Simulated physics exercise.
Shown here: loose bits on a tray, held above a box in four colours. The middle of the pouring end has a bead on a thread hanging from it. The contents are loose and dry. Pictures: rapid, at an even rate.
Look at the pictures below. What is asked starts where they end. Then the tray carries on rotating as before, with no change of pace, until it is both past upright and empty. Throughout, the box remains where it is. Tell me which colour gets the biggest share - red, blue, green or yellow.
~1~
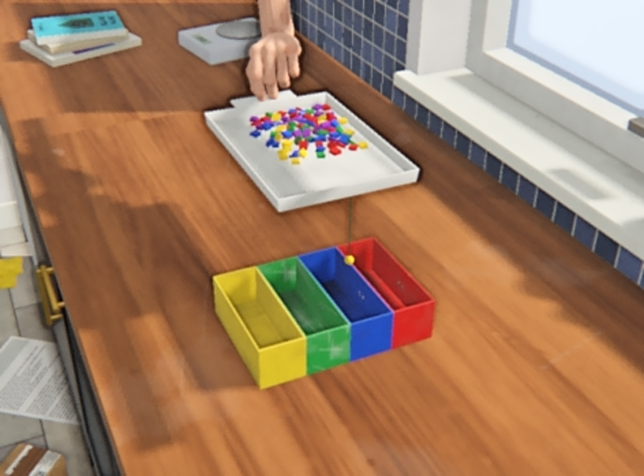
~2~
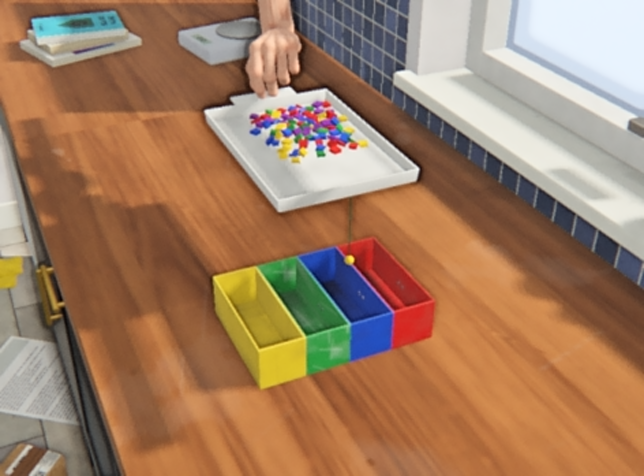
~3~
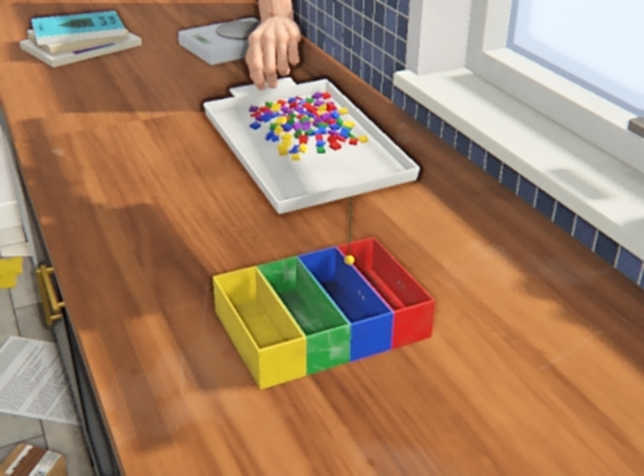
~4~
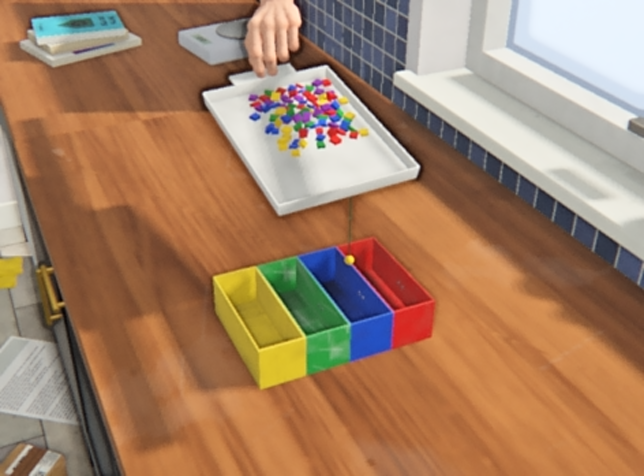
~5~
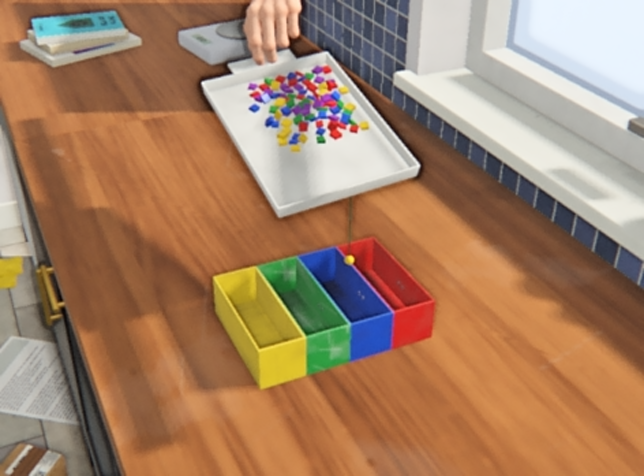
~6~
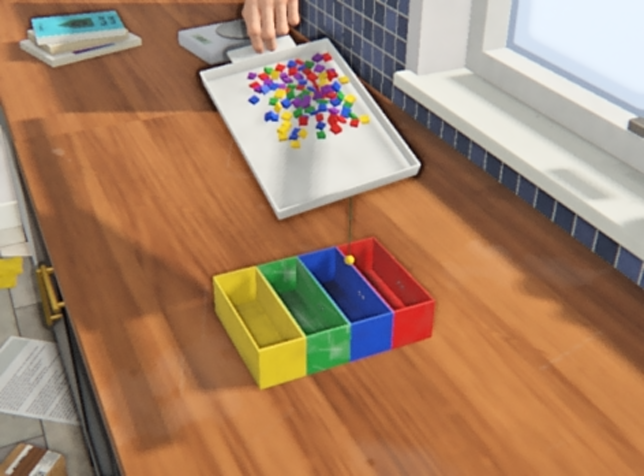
The biggest share goes to green.
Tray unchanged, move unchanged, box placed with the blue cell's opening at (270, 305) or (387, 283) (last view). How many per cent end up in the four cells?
Estimate: 90 % first, 100 % second.
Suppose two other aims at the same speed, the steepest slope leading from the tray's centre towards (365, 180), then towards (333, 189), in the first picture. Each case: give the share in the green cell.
Near 0 % and, after that, 20 %.
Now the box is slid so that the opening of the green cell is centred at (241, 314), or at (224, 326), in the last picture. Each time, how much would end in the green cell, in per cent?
Trial 1: 0 percent; trial 2: 0 percent.
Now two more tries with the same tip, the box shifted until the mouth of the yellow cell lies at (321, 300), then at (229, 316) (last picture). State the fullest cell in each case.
In the first try it is that yellow cell, in the second it is the blue cell.
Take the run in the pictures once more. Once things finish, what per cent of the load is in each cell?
Approximate shares in per cent - yellow cell 10, green cell 70, blue cell 20, red cell 0.
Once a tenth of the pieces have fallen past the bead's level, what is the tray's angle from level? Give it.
About 70°.
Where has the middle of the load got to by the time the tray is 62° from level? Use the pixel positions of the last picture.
Centre estimate: (306, 194).
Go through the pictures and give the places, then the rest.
Corners of the pouring end at (279, 199) and (416, 169), level; middle of the load at (306, 129), mosaic tiles; bead on its thread at (349, 260); yellow cell at (282, 360); green cell at (328, 346); blue cell at (371, 333); red cell at (413, 321), in the first picture.
Corners of the pouring end at (279, 200) and (416, 169), level; middle of the load at (306, 127), in the second picture.
Corners of the pouring end at (279, 201) and (416, 168), tipped barely, lowest at the left corner; middle of the load at (306, 121), in the third picture.
Corners of the pouring end at (279, 204) and (417, 166), tipped a little, lowest at the left corner; middle of the load at (306, 112), in the fourth picture.
Corners of the pouring end at (279, 207) and (417, 165), tipped a little, lowest at the left corner; middle of the load at (306, 103), in the fifth picture.
Corners of the pouring end at (279, 209) and (418, 164), tipped clearly, lowest at the left corner; middle of the load at (306, 94); yellow cell at (282, 360); green cell at (328, 346); blue cell at (371, 333); red cell at (413, 321), in the sixth picture.
Soon after the last picture, tray tipped steeply; nearly all on the tray; a small part falling or outside the box.
A little later, tray tipped past a quarter turn; about half on the tray; about a third in the green cell; a small part in the blue cell; a small part in the yellow cell; a stray few falling or outside the box.
Later still, tray tipped past a quarter turn; about two thirds in the green cell; about a quarter in the blue cell; a small part in the yellow cell; a stray few falling or outside the box.
At rest, tray tipped past a quarter turn; about two thirds in the green cell; about a quarter in the blue cell; a small part in the yellow cell; none in the red cell; a stray few outside the box.
